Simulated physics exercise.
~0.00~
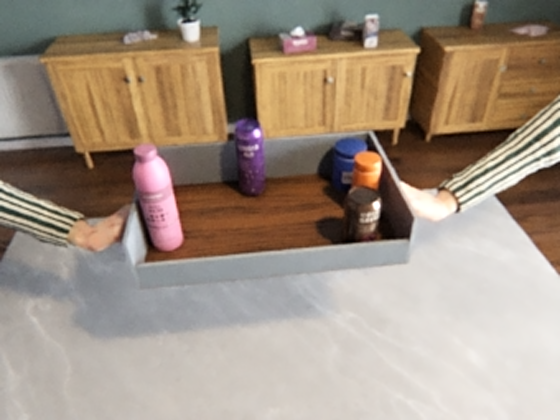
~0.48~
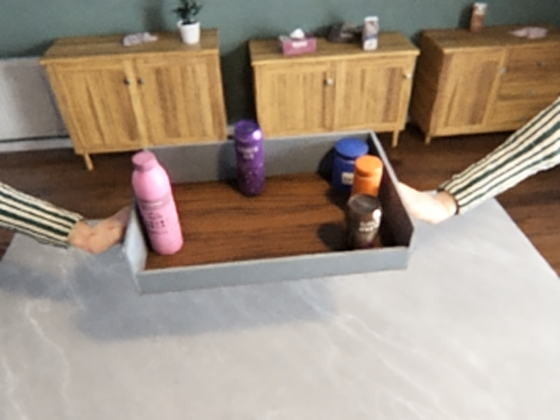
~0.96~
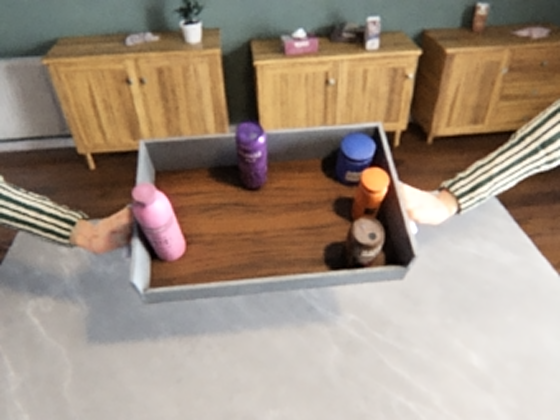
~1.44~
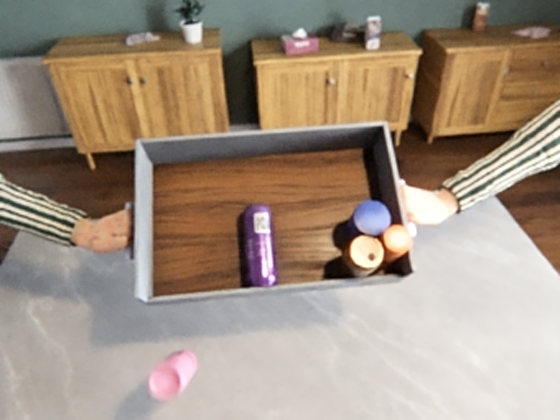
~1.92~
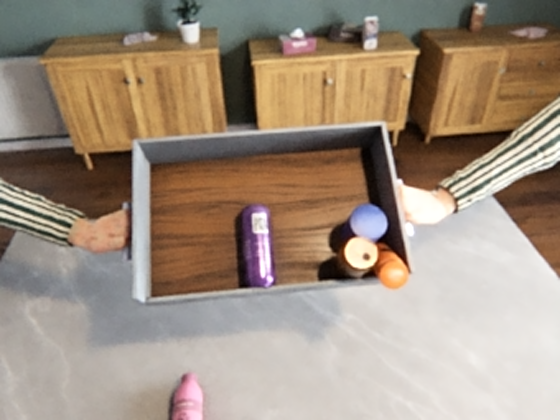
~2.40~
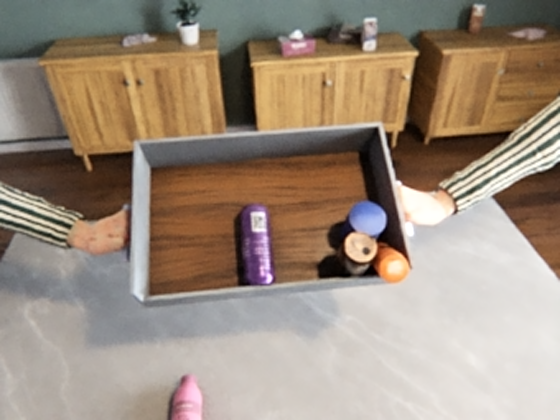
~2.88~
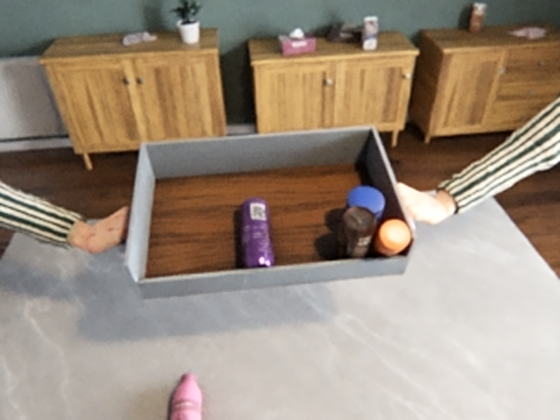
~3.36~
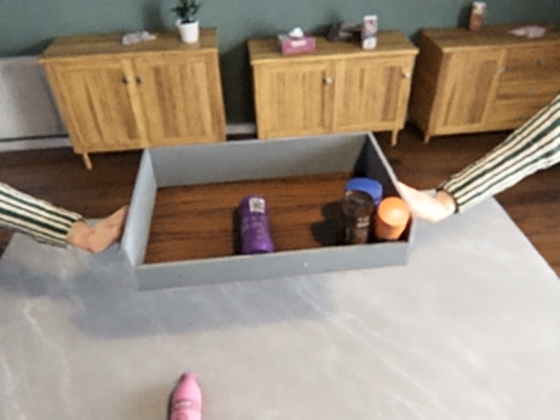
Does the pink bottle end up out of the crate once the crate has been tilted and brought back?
Yes, the pink bottle tips out over the near side and ends up lying on the grey surface in front of the crate.
